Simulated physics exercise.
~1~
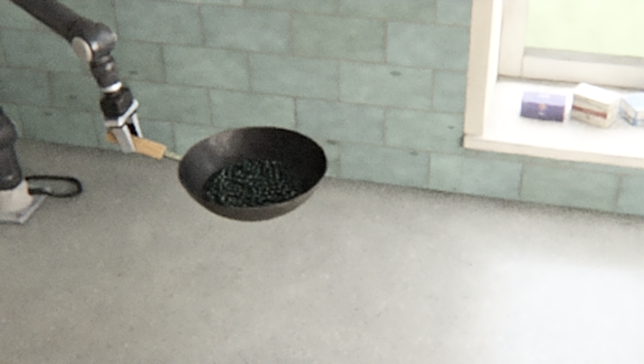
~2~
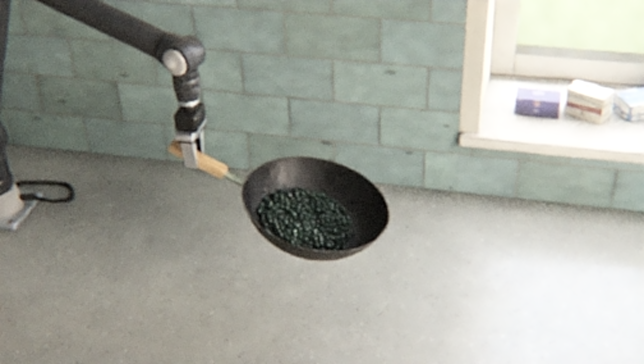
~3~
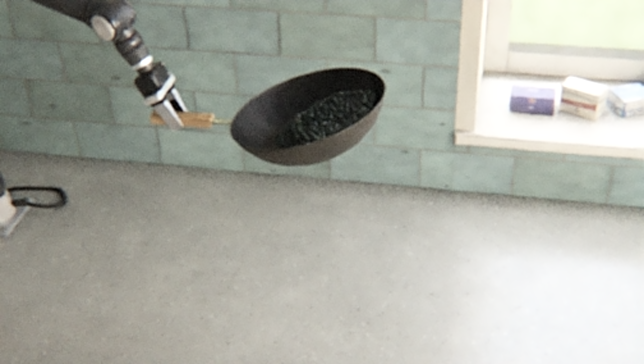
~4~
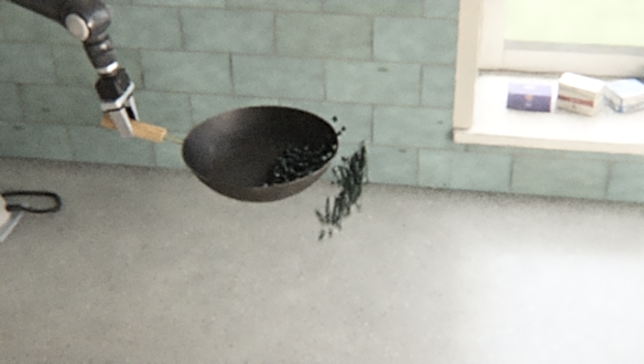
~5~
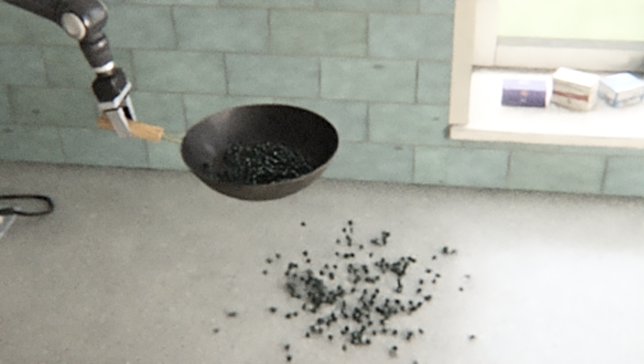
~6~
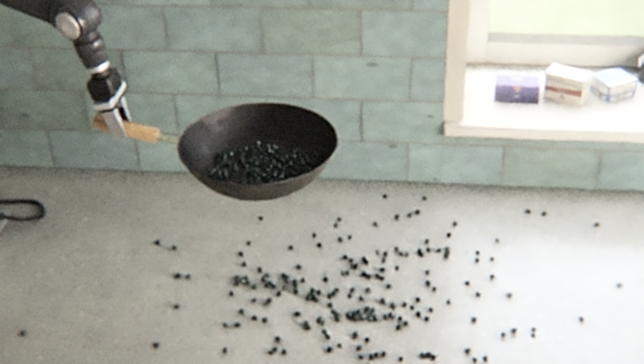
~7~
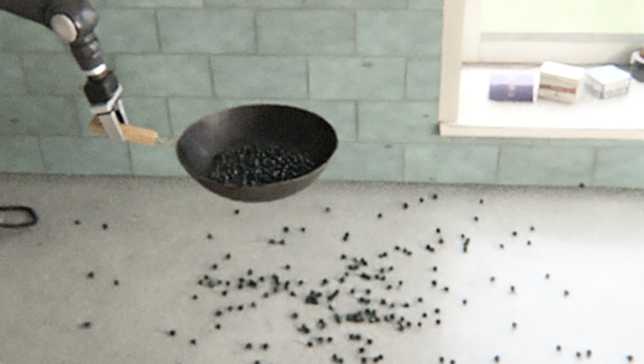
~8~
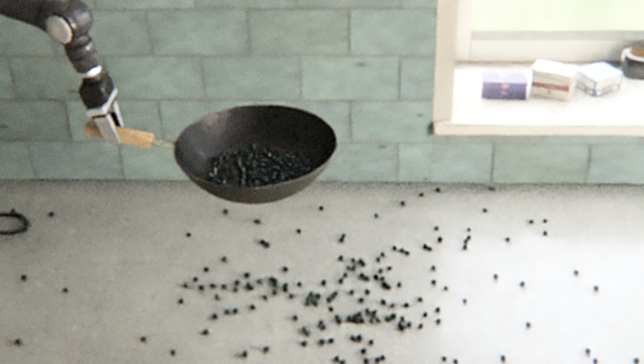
A dark robot arm at the left grips the wooden handle of a black frying pan filled with small dark green beads, holding it above a pale grey counter before green brick tiles, with a window and small boxes on its sill at the right. Seen from slightly above, the pan swings right and down, then lifts and tilts. As it moves back left and levels, a clump of beads spills over the right rim. They hit the counter, bounce and scatter widely. The arm then holds still, with many beads still in the pan and many strewn below.
